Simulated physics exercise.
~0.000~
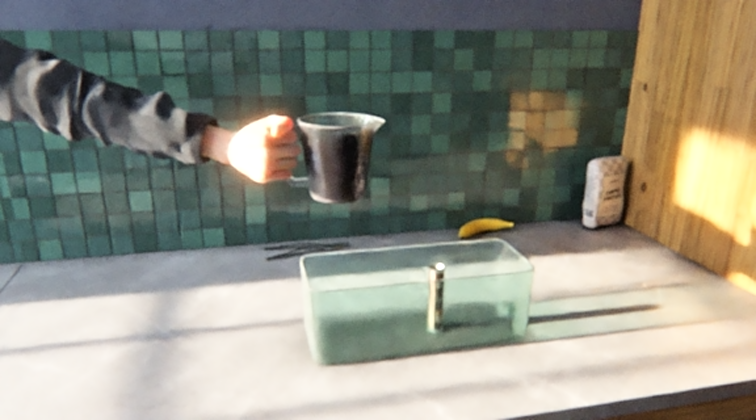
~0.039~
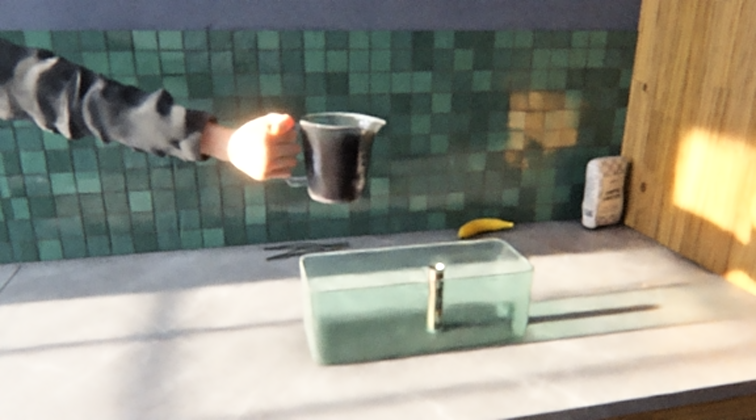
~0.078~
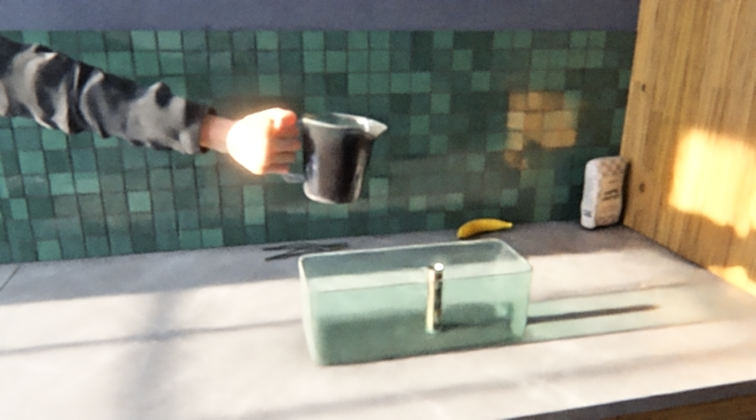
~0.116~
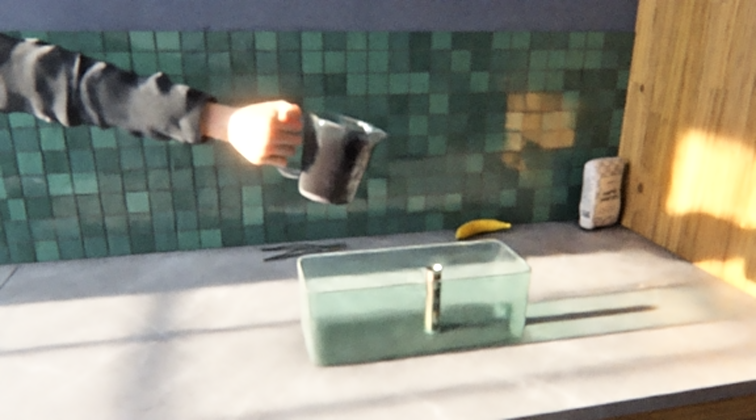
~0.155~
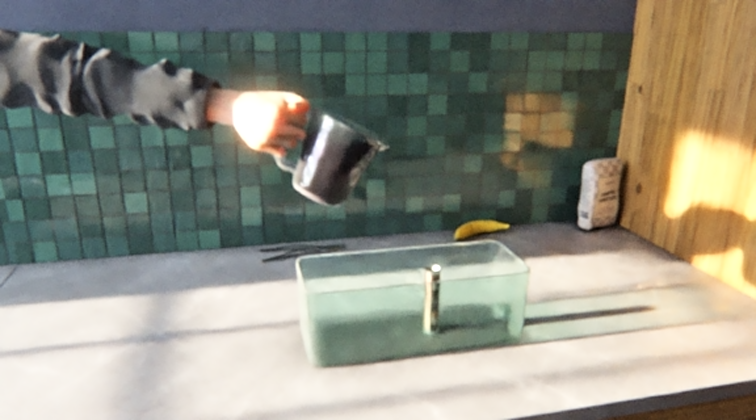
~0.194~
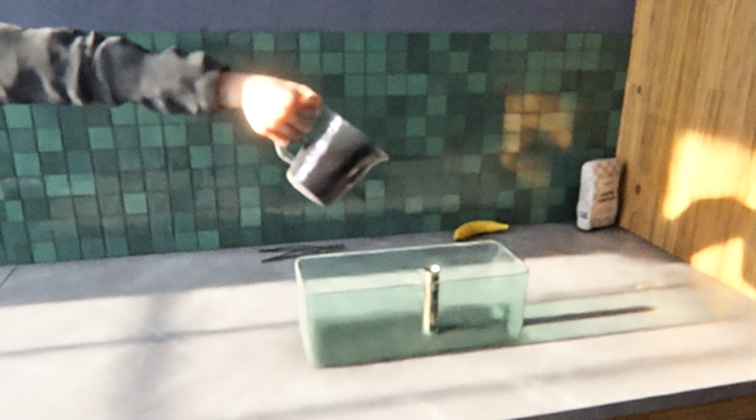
A dark-filled flared jug, held by its handle in a hand reaching in from the left, hangs almost upright above a clear oblong basin with a small tin standing inside. The hand then rotates it steadily clockwise, its spout dipping lower to the right while the basin and tin stay still.
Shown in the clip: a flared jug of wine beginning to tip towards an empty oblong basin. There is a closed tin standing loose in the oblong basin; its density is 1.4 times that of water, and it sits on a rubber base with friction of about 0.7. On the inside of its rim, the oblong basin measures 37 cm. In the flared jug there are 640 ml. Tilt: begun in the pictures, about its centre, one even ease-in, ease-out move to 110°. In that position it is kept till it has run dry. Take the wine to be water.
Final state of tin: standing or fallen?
It's going to be knocked down.
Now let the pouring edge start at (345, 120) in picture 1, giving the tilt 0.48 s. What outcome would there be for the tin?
After that, the tin stays vertical.
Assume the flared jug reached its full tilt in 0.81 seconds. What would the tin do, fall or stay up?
Then it tips over.
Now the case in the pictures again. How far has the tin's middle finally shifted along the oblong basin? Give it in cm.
The tin's middle ends up about 8.5 cm along the basin.
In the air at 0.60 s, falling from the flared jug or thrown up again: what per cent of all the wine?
16 per cent or so.
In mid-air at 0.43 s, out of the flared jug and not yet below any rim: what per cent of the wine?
I'd say close to 42 per cent.
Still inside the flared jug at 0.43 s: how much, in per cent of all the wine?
Roughly 38 per cent.
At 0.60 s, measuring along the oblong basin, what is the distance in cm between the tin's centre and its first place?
Centre to centre, close to 3 cm.
After 0.43 s the tilt is 107° and 39 per cent is still to pour; the tin stands where it began.
After 0.60 s the tilt is 110° and 5 per cent is still to pour; the tin stands 3 cm from where it began.
After 0.78 s the tilt is 110° and 0 per cent is still to pour; the tin leans 49°.
After 0.98 s the tilt is 110° and 0 per cent is still to pour; the tin lies on its side.
In the end the tin lies on its side.
